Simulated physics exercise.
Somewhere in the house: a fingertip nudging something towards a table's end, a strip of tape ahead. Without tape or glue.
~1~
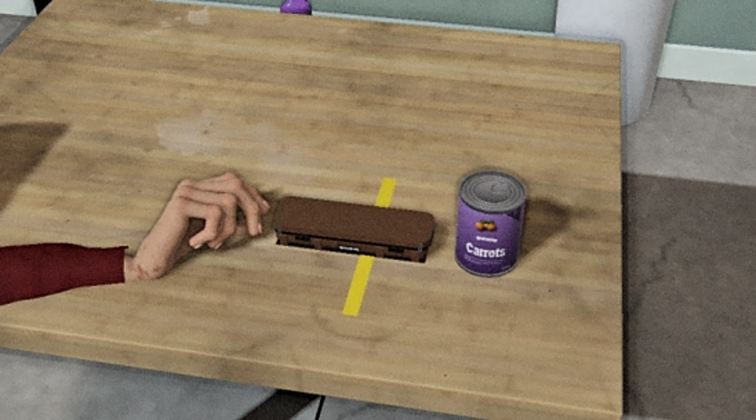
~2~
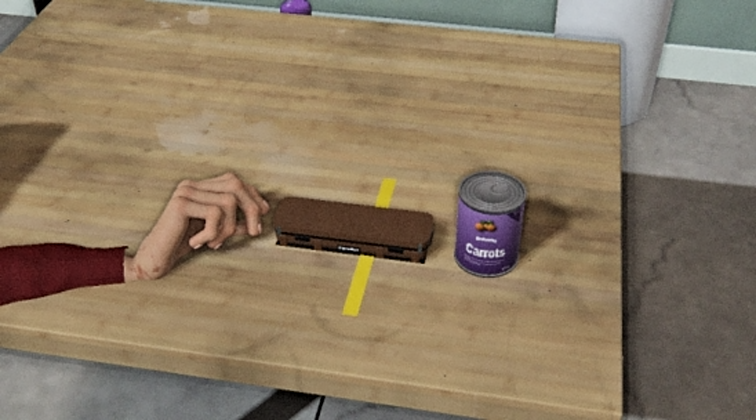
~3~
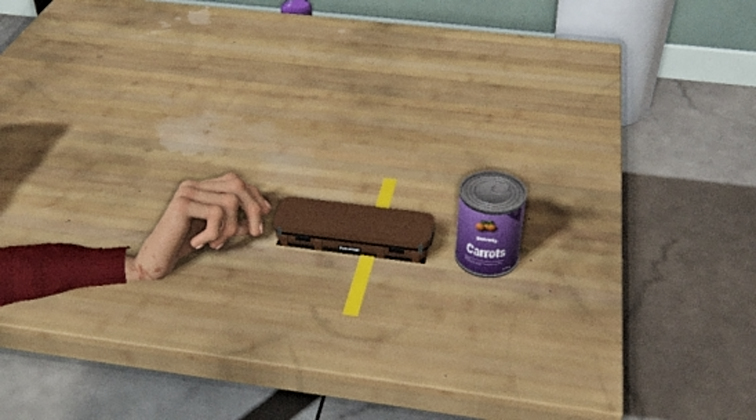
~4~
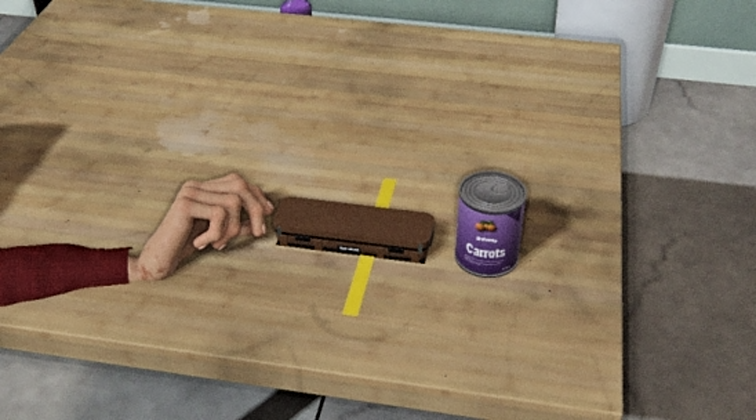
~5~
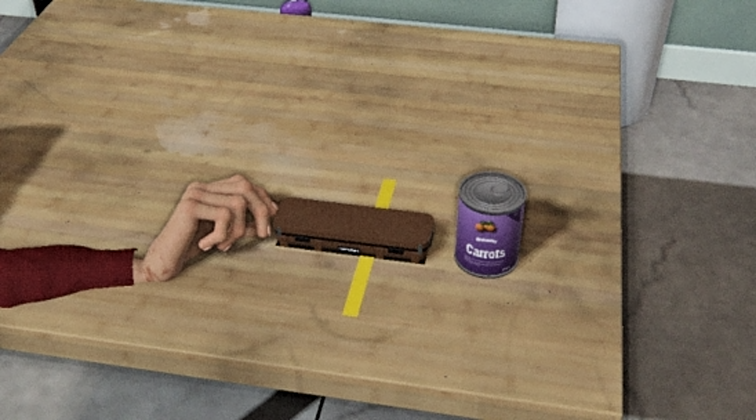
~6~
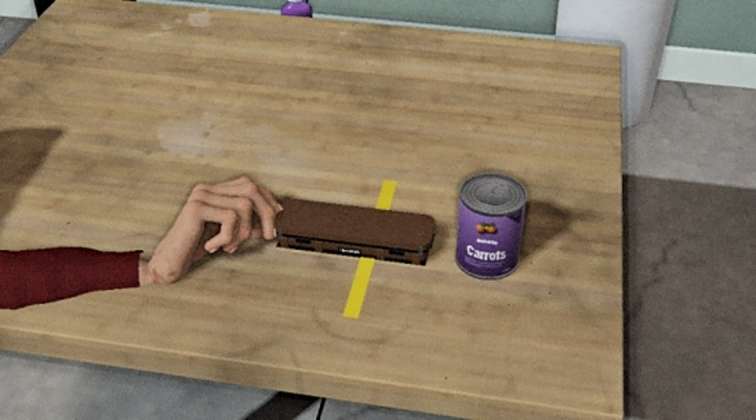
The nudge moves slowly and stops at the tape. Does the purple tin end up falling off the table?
No. It rests on the table.
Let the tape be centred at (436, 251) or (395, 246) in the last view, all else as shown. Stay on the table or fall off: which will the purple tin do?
Try one: It is lost over the side; try two: It never leaves the tabletop.
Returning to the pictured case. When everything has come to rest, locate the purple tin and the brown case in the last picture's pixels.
(574, 236) and (457, 244), in that order.
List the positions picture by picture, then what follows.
In the first frame, purple tin (489, 224); brown case (354, 230).
In the second frame, purple tin (489, 225); brown case (353, 230).
In the third frame, purple tin (490, 225); brown case (354, 230).
In the fourth frame, purple tin (489, 225); brown case (354, 230).
In the fifth frame, purple tin (489, 225); brown case (353, 231).
In the sixth frame, purple tin (490, 227); brown case (354, 232).
Then, 0.82 s on from there, purple tin displaced a little near (518, 230).
Then, 1.28 s on from there, purple tin displaced about its own width near (550, 234).
In the end, the purple tin is still on the table, near (573, 236).
